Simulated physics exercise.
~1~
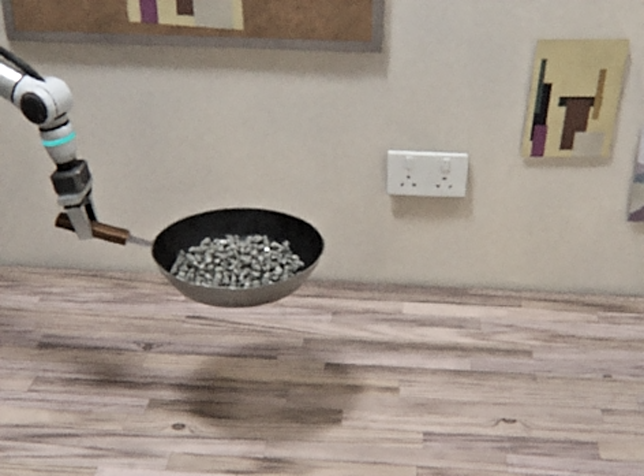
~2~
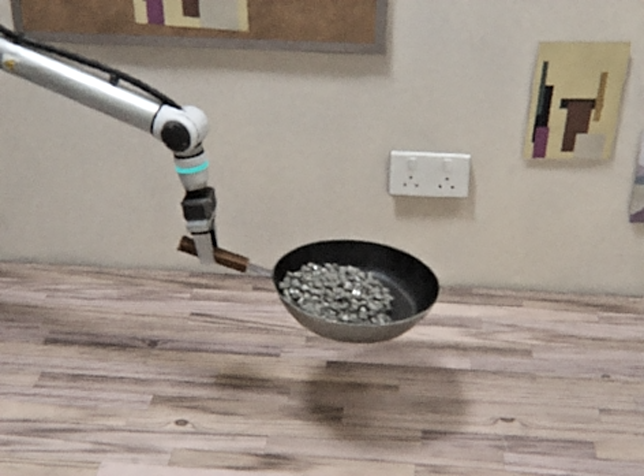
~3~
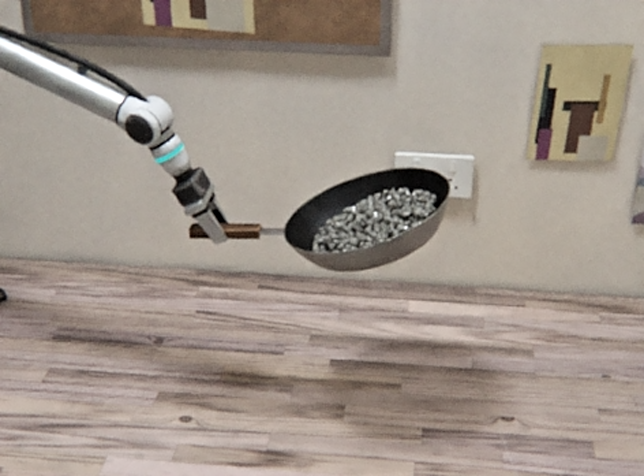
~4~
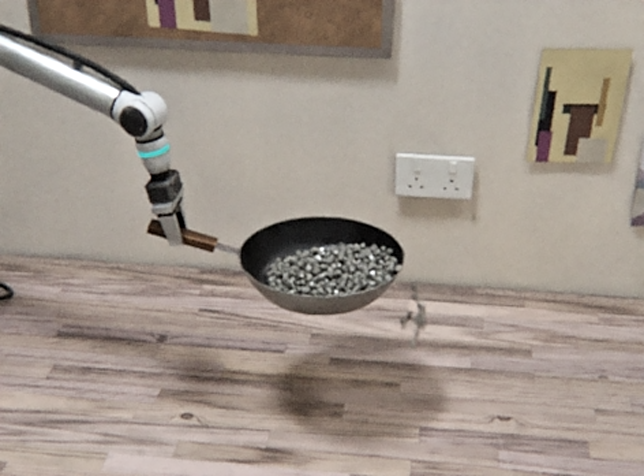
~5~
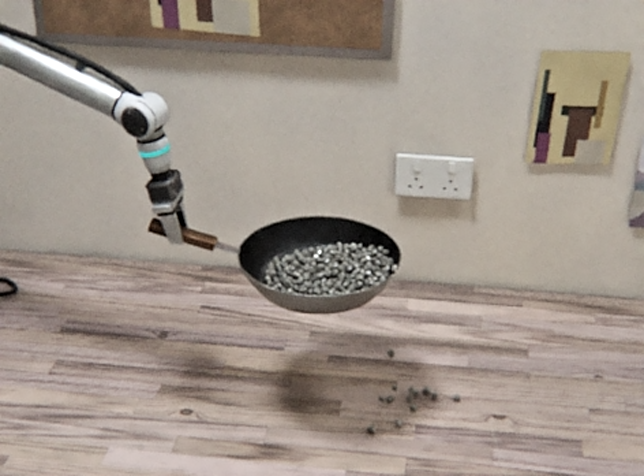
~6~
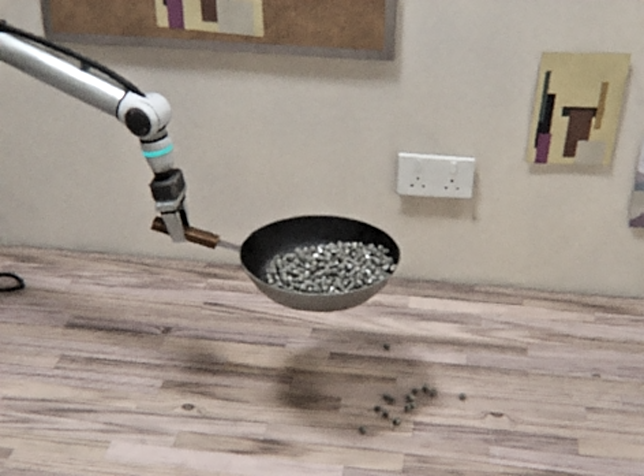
The clip opens with a robot arm holding a dark frying pan, heaped with small grey pebbles, above a wood-plank table, with a wall socket and abstract artwork behind. The arm carries the pan to the right, the pebbles bunched toward its handle side. It then lifts the pan and tilts it, its far right side raised. Next the arm swings back left and lowers the pan upright, as a small cluster of pebbles drops past the right rim. The pebbles scatter on the table, and the pan hangs still, with most of its load inside.
